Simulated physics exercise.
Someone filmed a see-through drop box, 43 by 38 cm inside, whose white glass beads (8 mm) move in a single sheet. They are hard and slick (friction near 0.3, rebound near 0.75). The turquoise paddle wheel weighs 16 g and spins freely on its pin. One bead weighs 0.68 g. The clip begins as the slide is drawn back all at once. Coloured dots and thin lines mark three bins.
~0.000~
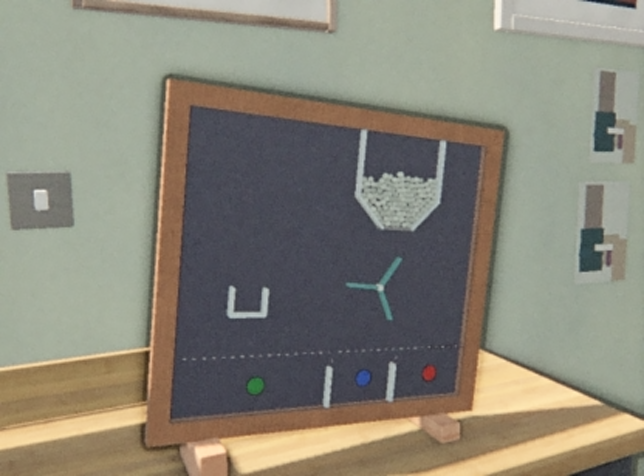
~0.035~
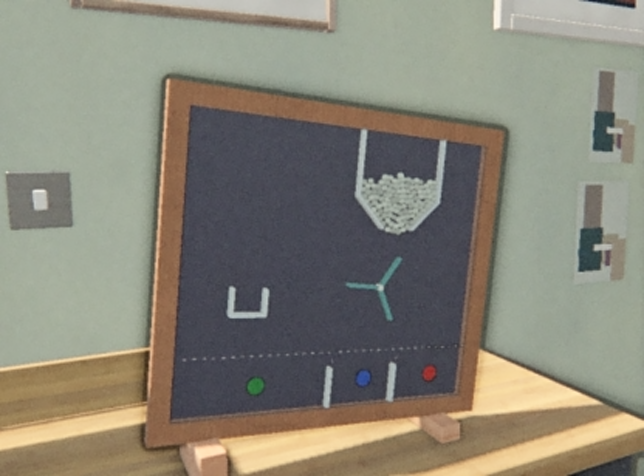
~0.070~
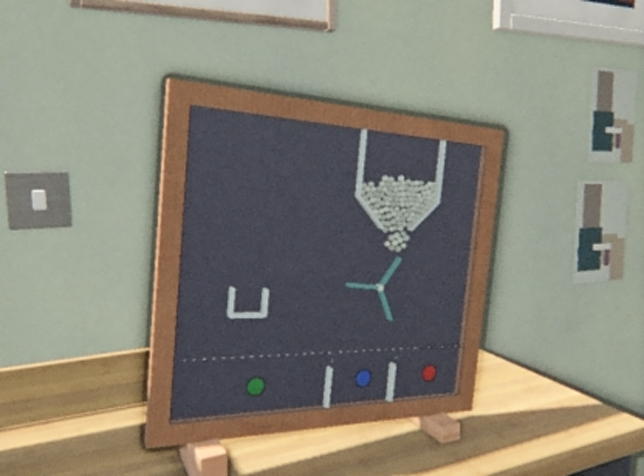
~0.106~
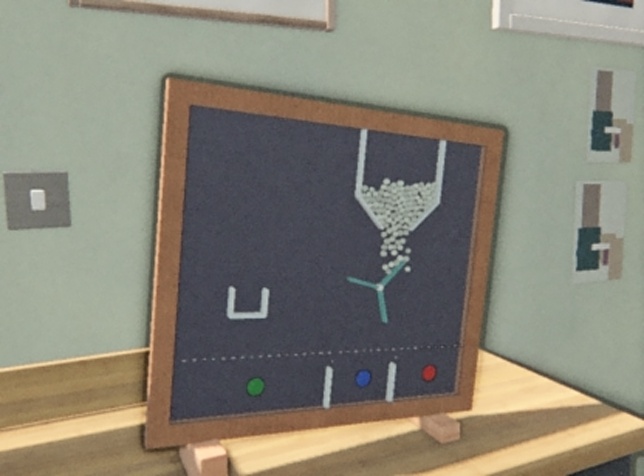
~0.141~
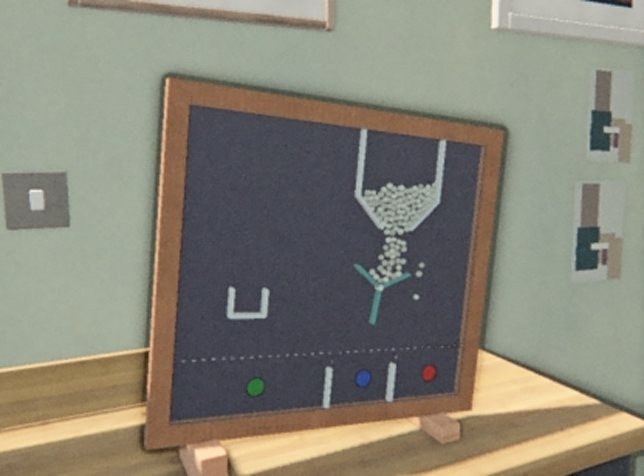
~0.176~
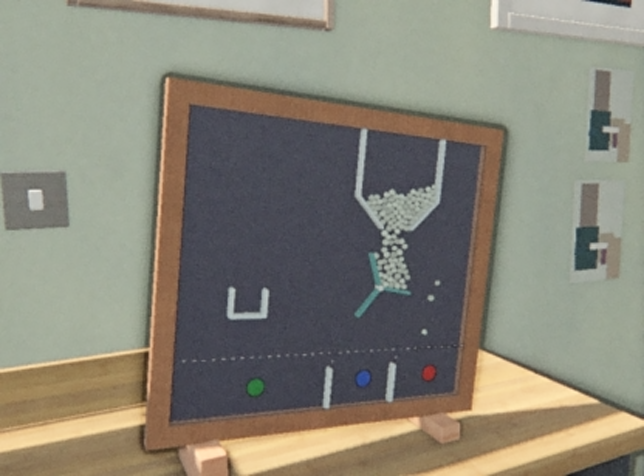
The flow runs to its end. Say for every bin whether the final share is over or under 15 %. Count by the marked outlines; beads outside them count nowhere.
Red: Over; blue: Under; green: Under 15 %.
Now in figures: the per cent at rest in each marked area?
Red bin: 95; blue bin: 0; green bin: 0.
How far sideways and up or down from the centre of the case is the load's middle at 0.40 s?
About 11 cm right and 9 cm below.
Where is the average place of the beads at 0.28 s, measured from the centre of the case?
About 10 cm right and 1 cm below.
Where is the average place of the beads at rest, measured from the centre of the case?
About 14 cm right and 18 cm below.
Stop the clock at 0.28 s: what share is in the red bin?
Roughly 5 per cent.
By 0.28 s, the beads' middle is 10 cm right of and 1 cm below the centre; red 5 %.
By 0.40 s, the beads' middle is 11 cm right of and 9 cm below the centre; red 50 %.
By 0.63 s, the beads' middle is 14 cm right of and 17 cm below the centre; red 95 %.
At rest by 4.2 s, red 95 %, blue 0 %, green 0 %.
